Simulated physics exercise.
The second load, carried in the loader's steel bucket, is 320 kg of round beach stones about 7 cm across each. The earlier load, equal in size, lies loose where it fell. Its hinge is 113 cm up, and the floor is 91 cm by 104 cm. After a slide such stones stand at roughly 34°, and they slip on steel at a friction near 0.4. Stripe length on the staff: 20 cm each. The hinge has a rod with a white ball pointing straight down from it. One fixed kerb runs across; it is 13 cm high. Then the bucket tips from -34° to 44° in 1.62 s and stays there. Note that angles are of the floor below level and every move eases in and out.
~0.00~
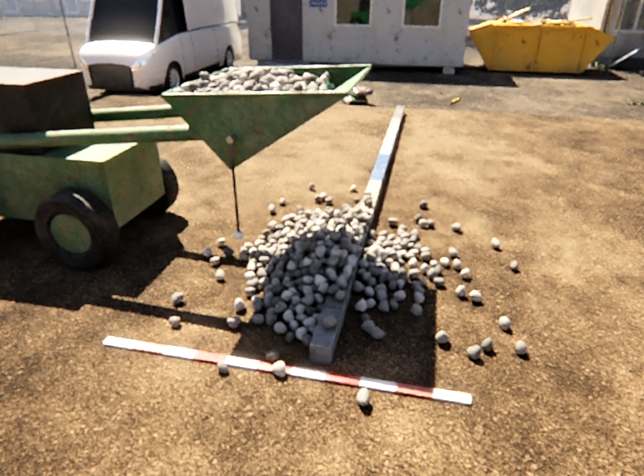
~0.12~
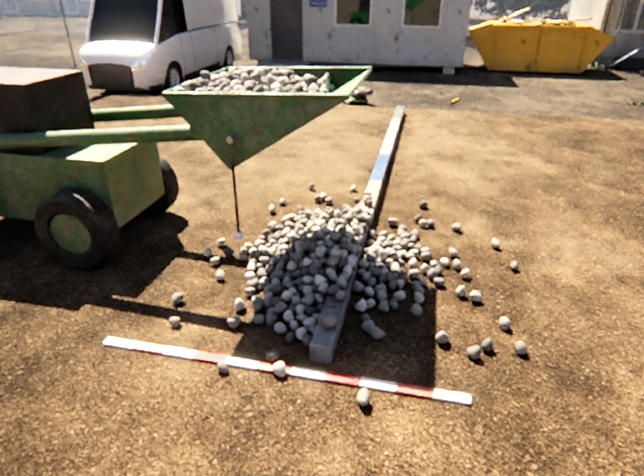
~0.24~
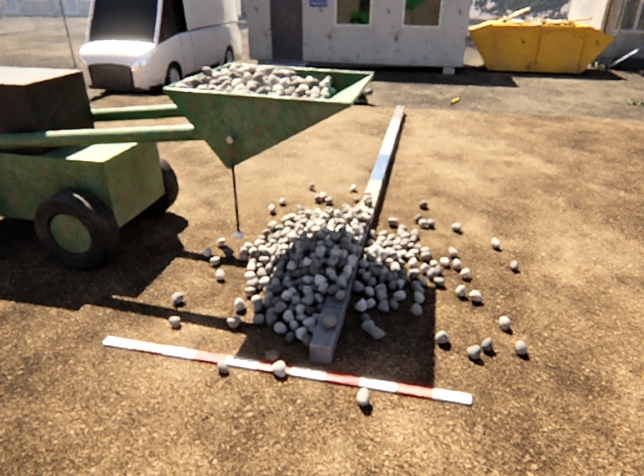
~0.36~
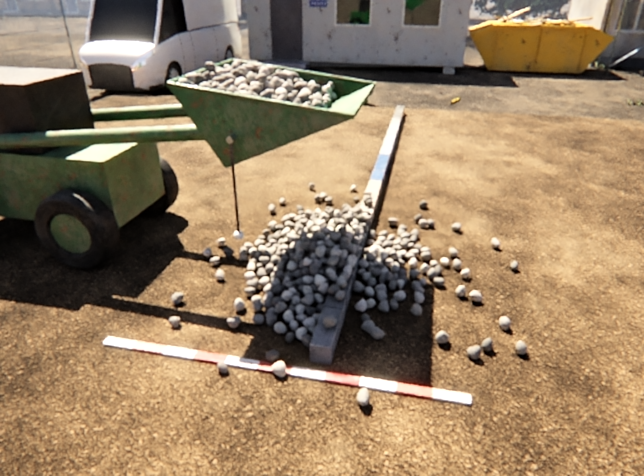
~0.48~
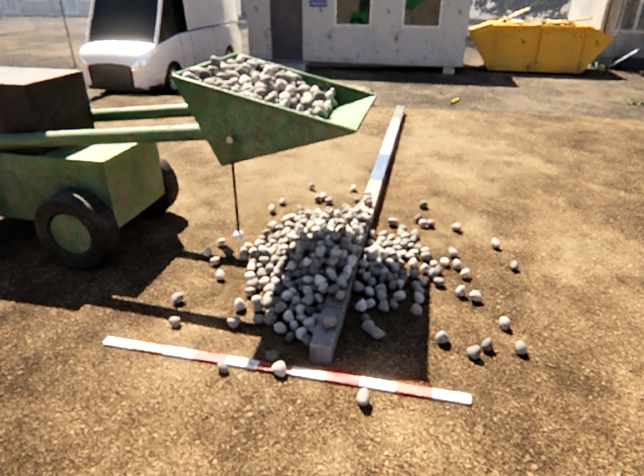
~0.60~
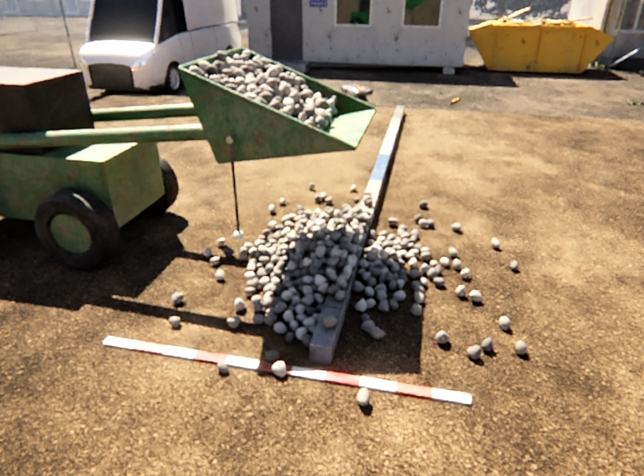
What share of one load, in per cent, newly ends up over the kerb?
83 %.
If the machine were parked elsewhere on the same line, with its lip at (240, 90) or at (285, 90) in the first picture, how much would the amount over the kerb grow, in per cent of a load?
About 0 per cent from the first spot and 20 per cent from the second.
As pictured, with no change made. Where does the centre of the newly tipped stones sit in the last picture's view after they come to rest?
Their centre ends up near (397, 258).
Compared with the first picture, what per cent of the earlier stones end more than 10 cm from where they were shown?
The answer is about 15 per cent.
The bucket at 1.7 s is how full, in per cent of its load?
Some 20 percent, roughly.
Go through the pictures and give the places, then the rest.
In the first frame, the bucket is at -34°, its lip at (348, 94); the top of the load is at (259, 76). The earlier load is highest near (337, 238), 25 cm above ground level, 81 % on this side of the kerb, 19 % over the kerb.
In the second frame, the bucket is at -33°, its lip at (349, 97); the top of the load is at (251, 76); the stones move at 0.1 m/s on average.
In the third frame, the bucket is at -29°, its lip at (351, 105); the top of the load is at (236, 73); the stones move at 0.1 m/s on average.
In the fourth frame, the bucket is at -24°, its lip at (354, 117); the top of the load is at (228, 71); the stones move at 0.2 m/s on average.
In the fifth frame, lip at (356, 132), floor tilted -17°, highest stones at (231, 66); the stones move at 0.2 m/s on average.
In the sixth frame, lip at (356, 149), floor tilted -10°, highest stones at (239, 60); the stones move at 0.3 m/s on average.
After 1.2 s the floor is at 32°; in per cent of one load, 96 in the bucket, 86 on this side of the kerb, 19 over the kerb; the foremost stones are at (492, 301).
After 1.7 s the floor is at 44°; in per cent of one load, 21 in the bucket, 115 on this side of the kerb, 64 over the kerb; the foremost stones are at (492, 301).
After 2.1 s the floor is at 44°; in per cent of one load, 0 in the bucket, 106 on this side of the kerb, 94 over the kerb; the foremost stones are at (511, 282).
After 4.6 s the floor is at 44°; in per cent of one load, 0 in the bucket, 98 on this side of the kerb, 102 over the kerb; the foremost stones are at (568, 292). Net gain over the kerb, 83.
